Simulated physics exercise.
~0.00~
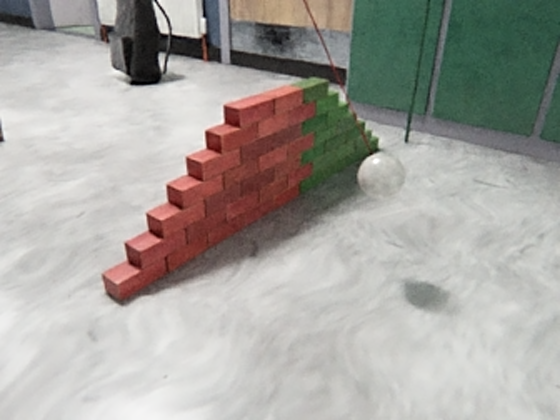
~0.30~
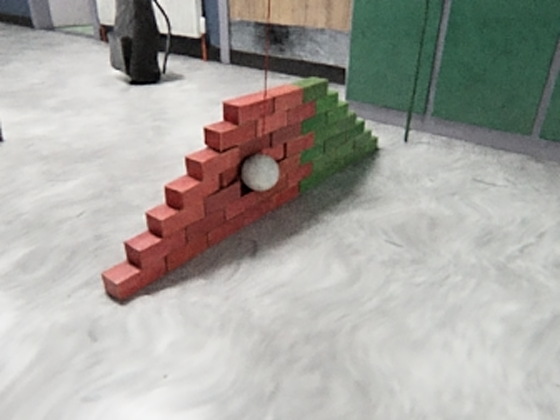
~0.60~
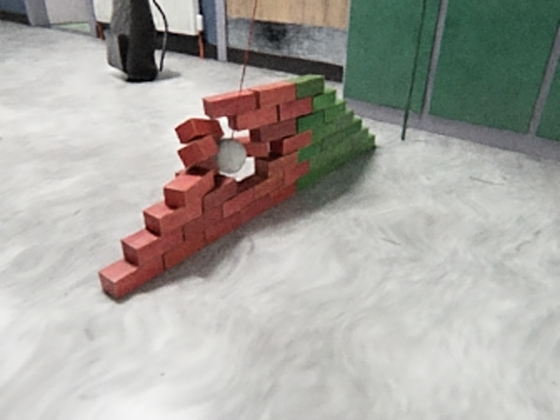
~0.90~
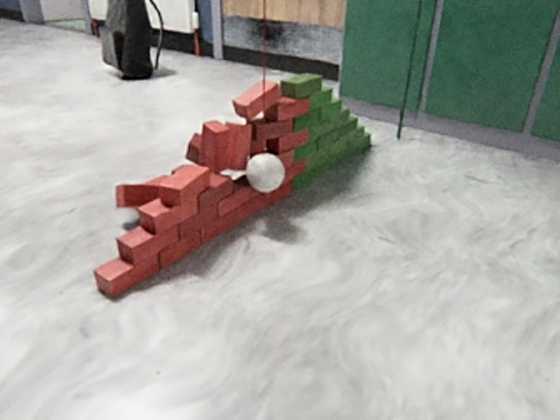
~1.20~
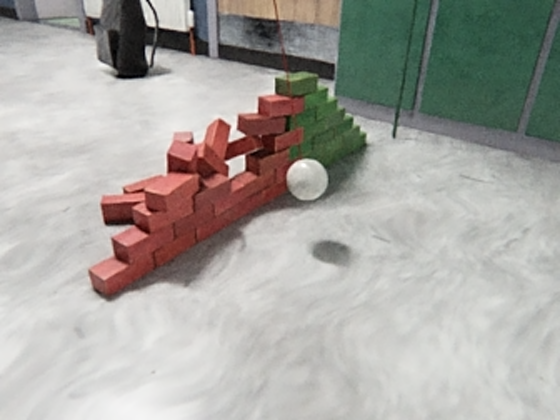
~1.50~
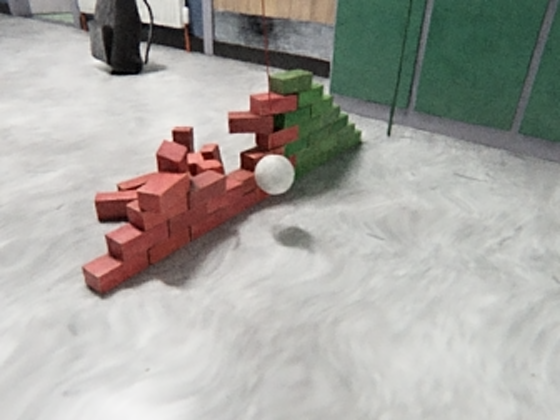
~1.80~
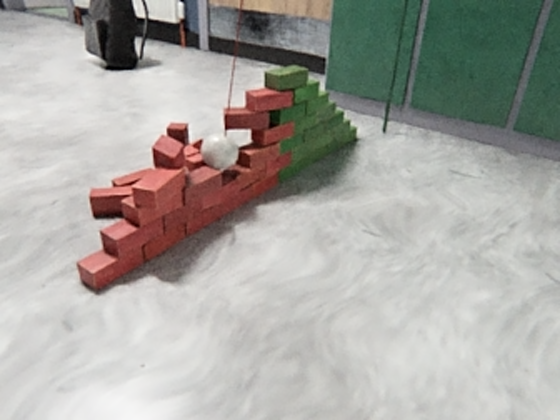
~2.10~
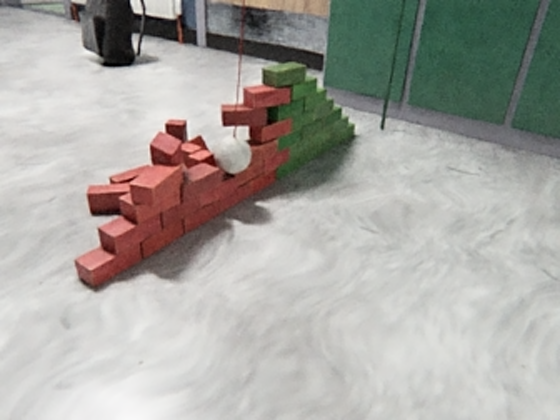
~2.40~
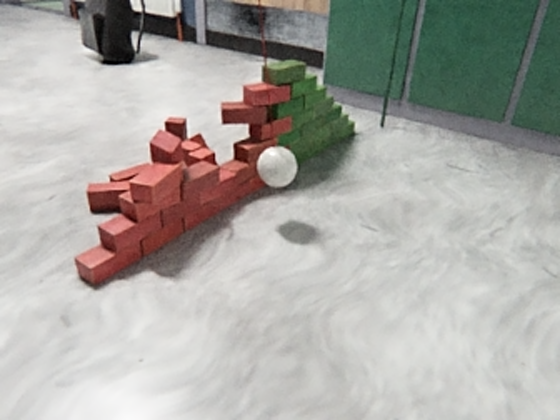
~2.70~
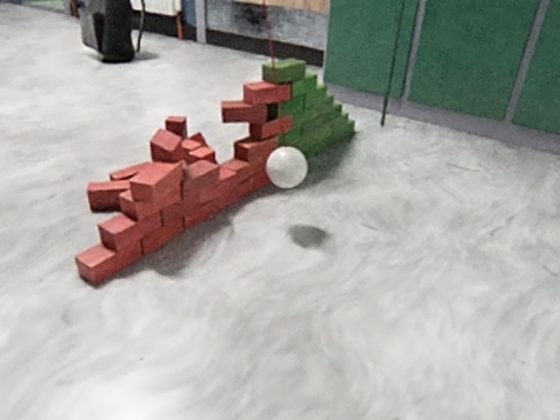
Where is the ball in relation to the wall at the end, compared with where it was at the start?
At the start the ball hung by the far right end of the green side, but at the end it is farther left, in front of where the red and green blocks meet.
